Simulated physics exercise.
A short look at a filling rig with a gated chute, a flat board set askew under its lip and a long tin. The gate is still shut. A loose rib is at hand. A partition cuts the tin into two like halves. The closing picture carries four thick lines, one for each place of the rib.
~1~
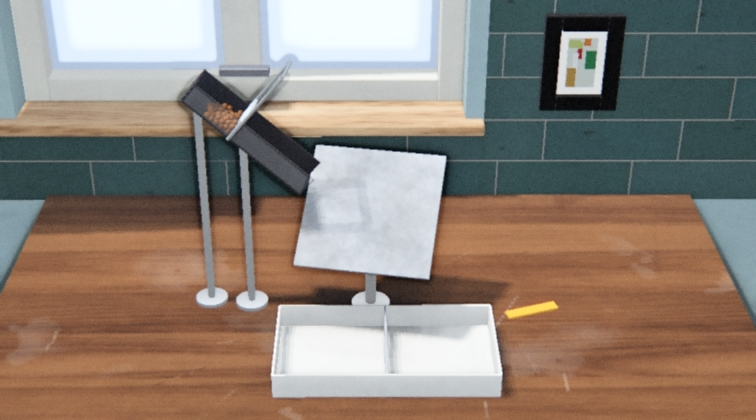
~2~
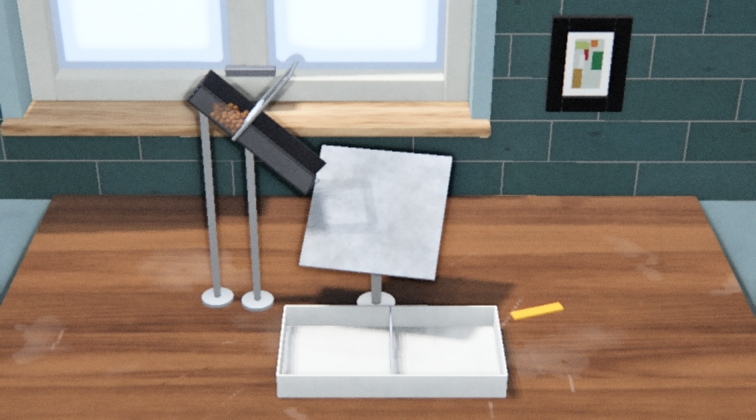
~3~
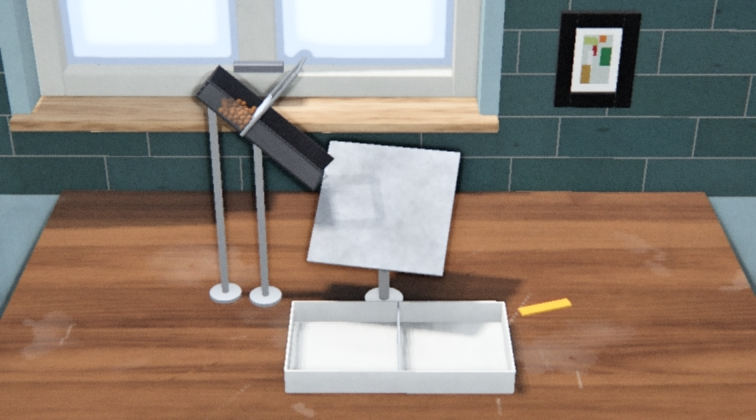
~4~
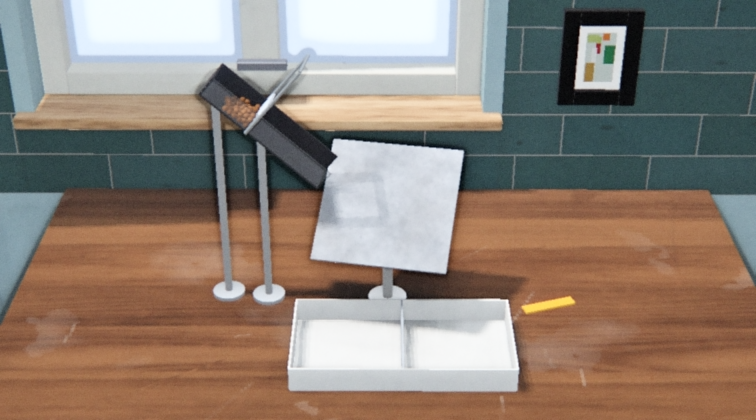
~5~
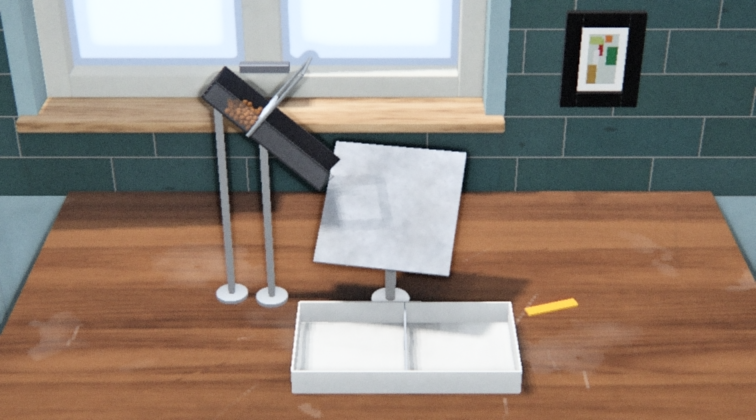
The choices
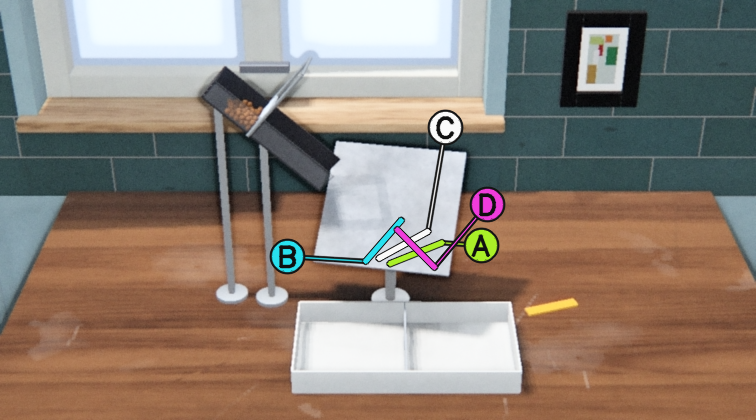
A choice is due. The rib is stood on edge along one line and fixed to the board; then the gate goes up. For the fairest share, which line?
Go for D.
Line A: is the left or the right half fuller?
Left.
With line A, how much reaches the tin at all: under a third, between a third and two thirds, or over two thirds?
Over two thirds.
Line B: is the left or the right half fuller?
More lands on the left.
On the marked copy, line A from (442, 242) to (389, 263); line B from (401, 220) to (365, 261); line C from (427, 231) to (378, 258); line D from (397, 229) to (434, 267).
If A is chosen, of what is caught, the whole lot in the left half, none at all in the right.
If B is chosen, of what is caught, all but a few in the left half, only a few in the right.
If C is chosen, of what is caught, all but a few in the left half, only a few in the right.
If D is chosen, of what is caught, close to two thirds in the left half, close to a third in the right.
